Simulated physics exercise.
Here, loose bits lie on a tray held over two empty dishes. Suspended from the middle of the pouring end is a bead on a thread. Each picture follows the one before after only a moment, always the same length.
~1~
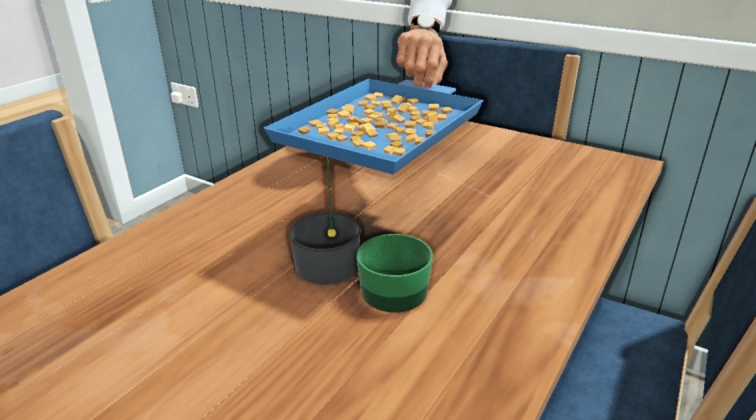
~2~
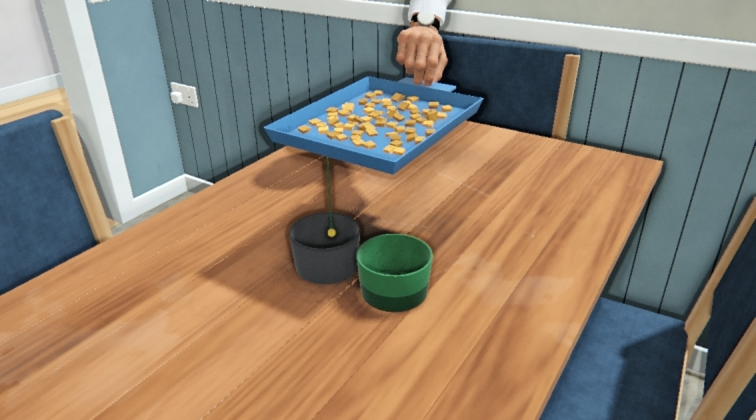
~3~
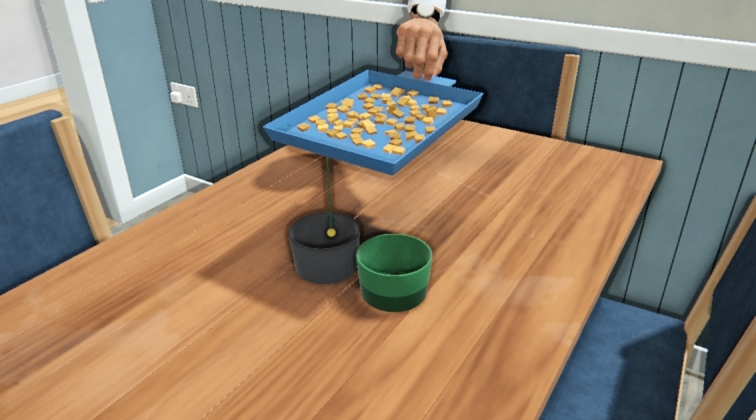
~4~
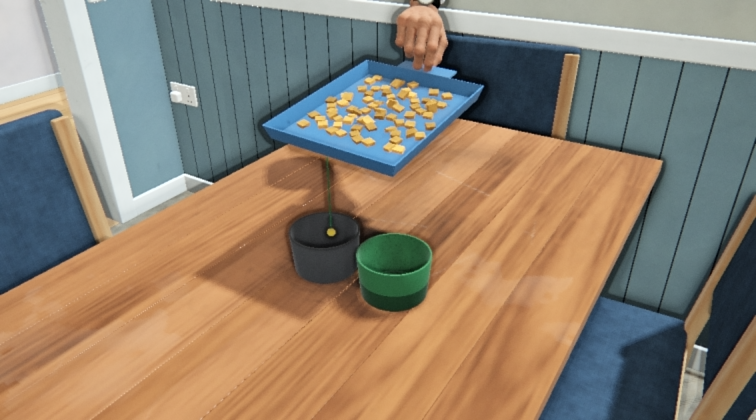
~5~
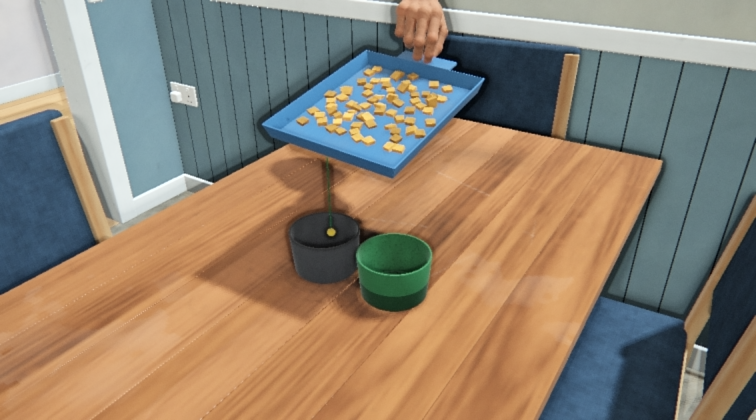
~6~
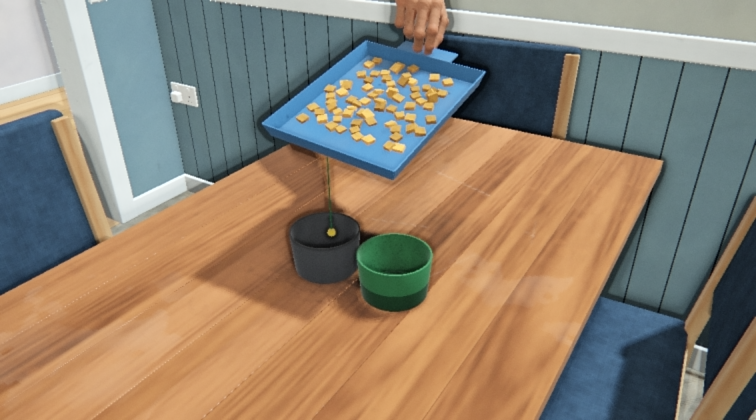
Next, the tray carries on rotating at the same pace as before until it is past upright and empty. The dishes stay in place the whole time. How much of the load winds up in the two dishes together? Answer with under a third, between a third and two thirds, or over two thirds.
The two dishes together get between a third and two thirds of it.
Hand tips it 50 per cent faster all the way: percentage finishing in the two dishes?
Roughly 60 percent.
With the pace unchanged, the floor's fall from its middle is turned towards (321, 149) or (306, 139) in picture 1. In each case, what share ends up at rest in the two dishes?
Shares: 0 %, then 20 %.
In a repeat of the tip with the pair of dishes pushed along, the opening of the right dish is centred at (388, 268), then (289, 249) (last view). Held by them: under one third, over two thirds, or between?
Try 1 - over two thirds; try 2 - under a third.
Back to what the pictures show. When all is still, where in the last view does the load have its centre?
Near pixel (372, 304).
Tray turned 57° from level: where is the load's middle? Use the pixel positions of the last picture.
Roughly (366, 141).
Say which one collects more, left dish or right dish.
The larger amount ends in the right side.
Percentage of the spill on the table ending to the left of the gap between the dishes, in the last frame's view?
I'd guess close to 60 %.
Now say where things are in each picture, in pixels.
Corners of the pouring end at (271, 127) and (393, 158), level; middle of the load at (381, 120), cereal squares; left dish at (304, 262); right dish at (375, 289); bead on its thread at (332, 233), in the first frame.
Corners of the pouring end at (271, 127) and (393, 159), level; middle of the load at (381, 119), in the second frame.
Corners of the pouring end at (270, 126) and (393, 160), tipped barely, lowest at the right corner; middle of the load at (380, 116), in the third frame.
Corners of the pouring end at (270, 124) and (392, 162), tipped a little, lowest at the right corner; middle of the load at (380, 111), in the fourth frame.
Corners of the pouring end at (269, 123) and (392, 164), tipped a little, lowest at the right corner; middle of the load at (380, 106), in the fifth frame.
Corners of the pouring end at (269, 122) and (392, 167), tipped a little, lowest at the right corner; middle of the load at (380, 101); left dish at (304, 261); right dish at (375, 288), in the sixth frame.
Soon after the last picture, tray tipped steeply; all on the tray.
A little later, tray tipped right over; nearly all on the tray; a stray few in the right dish; a small part outside both; a stray few in the air.
Later still, tray tipped past a quarter turn; about half in the right dish; about half outside both.
At rest, tray tipped past a quarter turn; about half in the right dish; none in the left dish; about half outside both.
